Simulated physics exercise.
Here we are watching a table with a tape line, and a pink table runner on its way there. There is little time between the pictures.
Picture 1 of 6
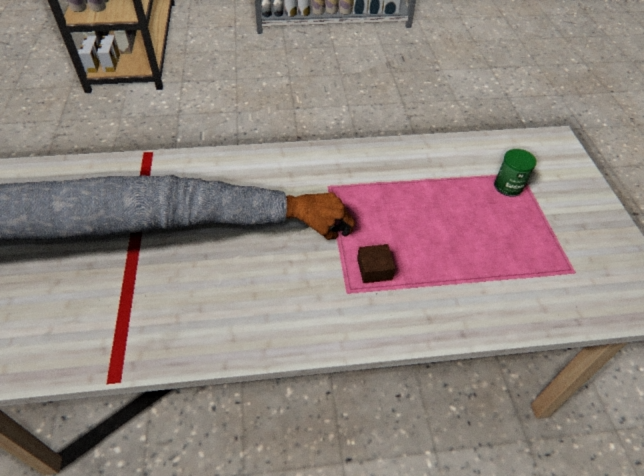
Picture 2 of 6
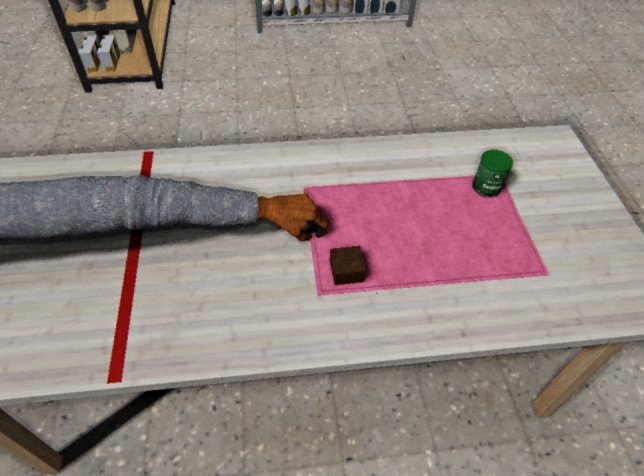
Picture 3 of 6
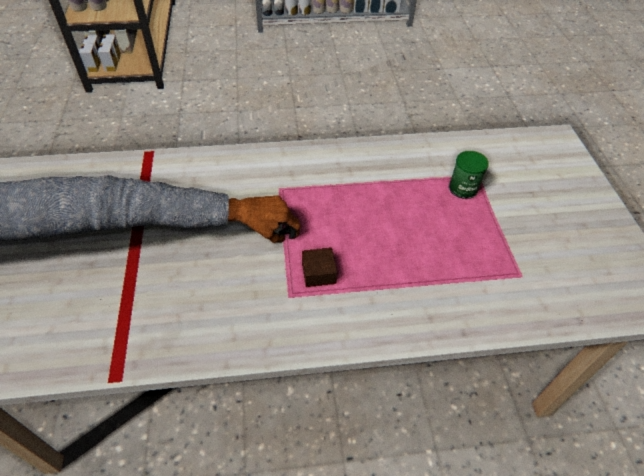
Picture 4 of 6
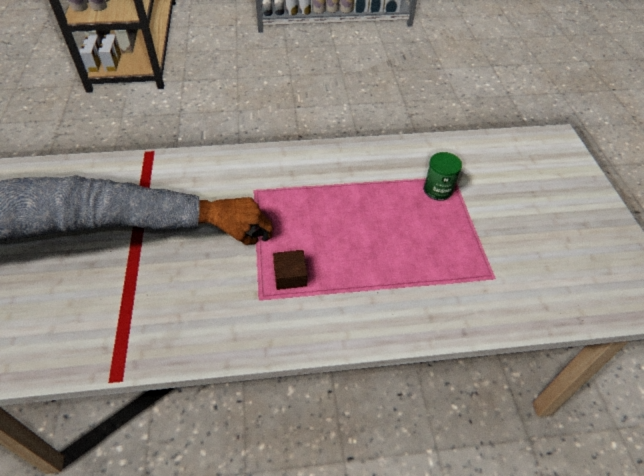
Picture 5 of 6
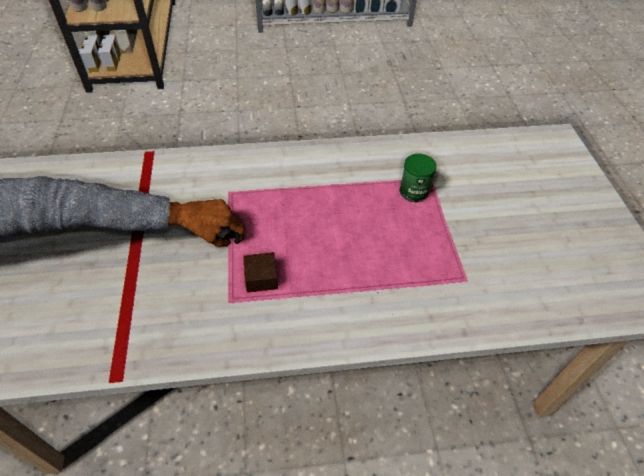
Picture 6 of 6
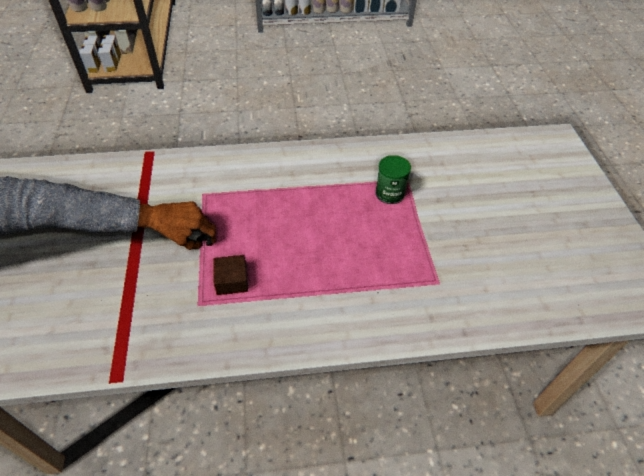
On a table, a hand pulls a pink runner carrying a brown block and green tin left toward red tape.
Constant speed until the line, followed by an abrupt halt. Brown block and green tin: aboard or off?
Brown block - off. Green tin - aboard.
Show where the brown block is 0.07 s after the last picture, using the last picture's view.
At that time it is at about pixel (188, 278).
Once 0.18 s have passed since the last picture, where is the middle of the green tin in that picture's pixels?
Near pixel (306, 186).
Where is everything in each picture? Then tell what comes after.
Table runner end (347, 294); brown block (377, 258); green tin (521, 159); tape (117, 360), in the first frame.
Table runner end (318, 296), far hem (549, 276); green tin (497, 160), in the second frame.
Table runner end (289, 298); brown block (319, 261), in the third frame.
Table runner end (259, 301), far hem (496, 280); green tin (446, 162), in the fourth frame.
Table runner end (229, 303); brown block (260, 266), in the fifth frame.
Table runner end (198, 306), far hem (440, 285); brown block (229, 269); green tin (395, 166); tape (119, 359), in the sixth frame.
Then, 0.07 s later than the last view, hem short of the tape; brown block on the cloth near (188, 278); green tin on the cloth near (356, 183).
Then, 0.18 s later than the last view, hem at the tape; brown block ahead of the hem near (128, 284); green tin on the cloth near (305, 186).
Finally, hem at the tape; brown block ahead of the hem near (66, 291); green tin on the cloth near (277, 188). The brown block shoots off the front and the green tin remains aboard.
